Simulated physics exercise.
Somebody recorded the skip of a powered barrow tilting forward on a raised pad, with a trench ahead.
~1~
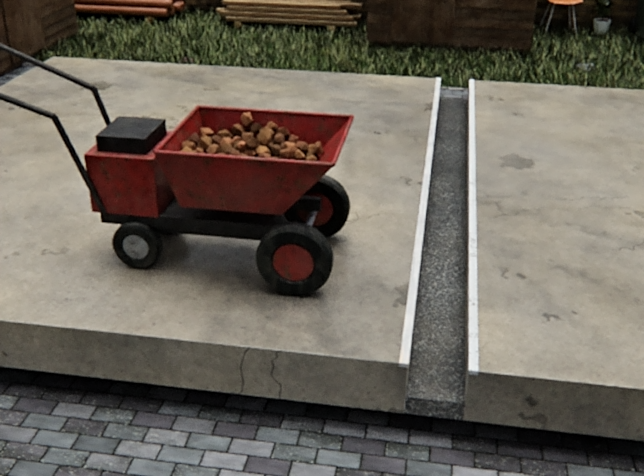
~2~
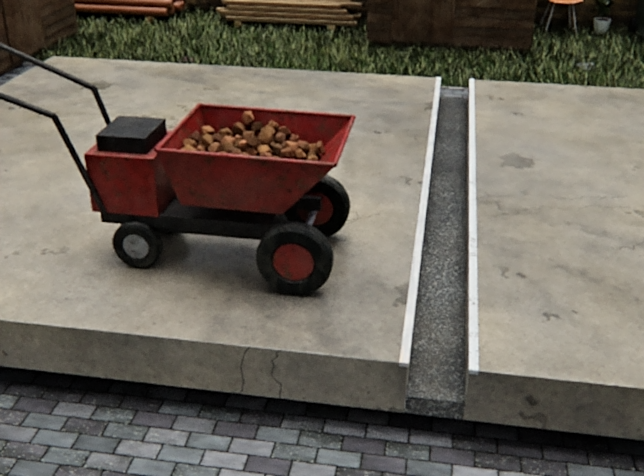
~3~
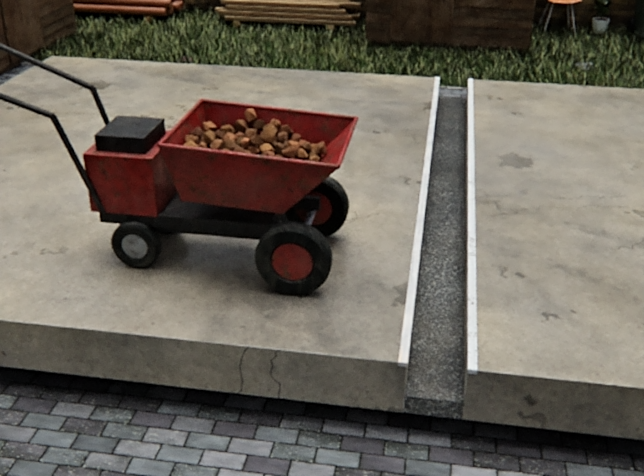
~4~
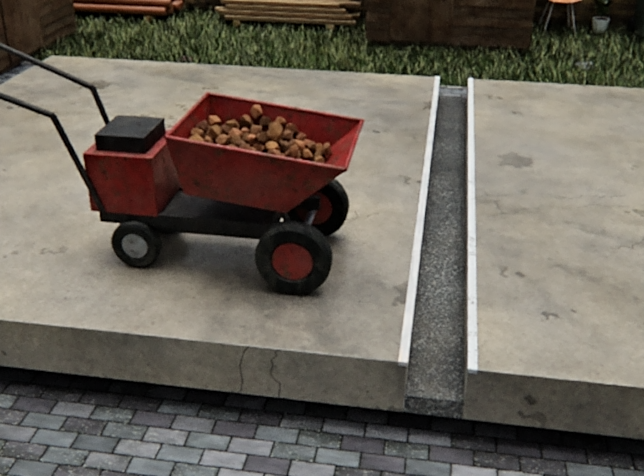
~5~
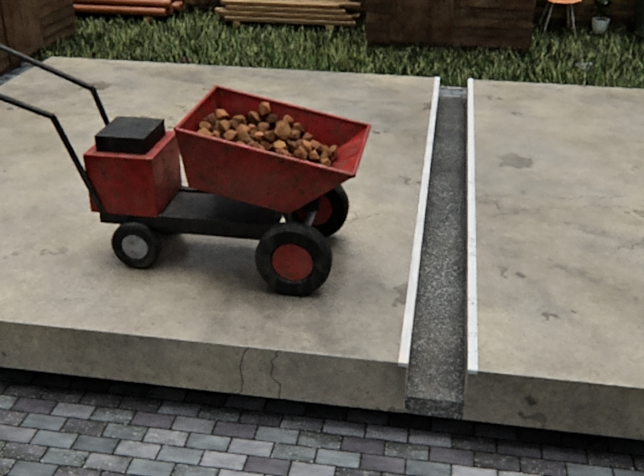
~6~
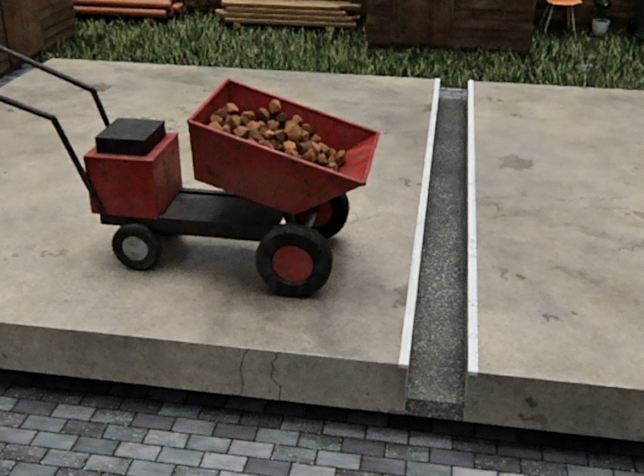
On a raised concrete pad, the red skip of a wheeled barrow tilting slowly forward to the right, brown clods still heaped inside.
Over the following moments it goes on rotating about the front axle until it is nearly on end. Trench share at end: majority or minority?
Majority.
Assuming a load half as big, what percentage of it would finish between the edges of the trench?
Around 100 %.
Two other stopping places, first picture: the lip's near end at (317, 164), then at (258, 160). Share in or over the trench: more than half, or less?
Well, the first try gives the bigger portion, and the second gives a smaller portion.
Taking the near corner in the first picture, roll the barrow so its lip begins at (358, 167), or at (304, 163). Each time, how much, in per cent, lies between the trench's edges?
From the first spot you get 60 percent, and from the second 70 percent.
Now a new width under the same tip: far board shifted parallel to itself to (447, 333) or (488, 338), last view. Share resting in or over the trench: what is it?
50 and 90 percent.
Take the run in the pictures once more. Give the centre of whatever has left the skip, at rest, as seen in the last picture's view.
Somewhere around (442, 288) in the final view.
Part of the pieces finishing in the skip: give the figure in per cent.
It ends up near 5 per cent.
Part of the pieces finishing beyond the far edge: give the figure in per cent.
It works out to close to 10 per cent.
Soon, skip tipped steeply; all in the skip.
A while on, skip tipped right over; most in the skip; a stray few short of the trench; about a quarter in or heaped over the trench; a stray few falling.
Towards the end, skip tipped right over; a small part in the skip; a small part short of the trench; most in or heaped over the trench; a small part beyond it.
Finally, skip tipped right over; a stray few in the skip; a small part short of the trench; most in or heaped over the trench; a small part beyond it.
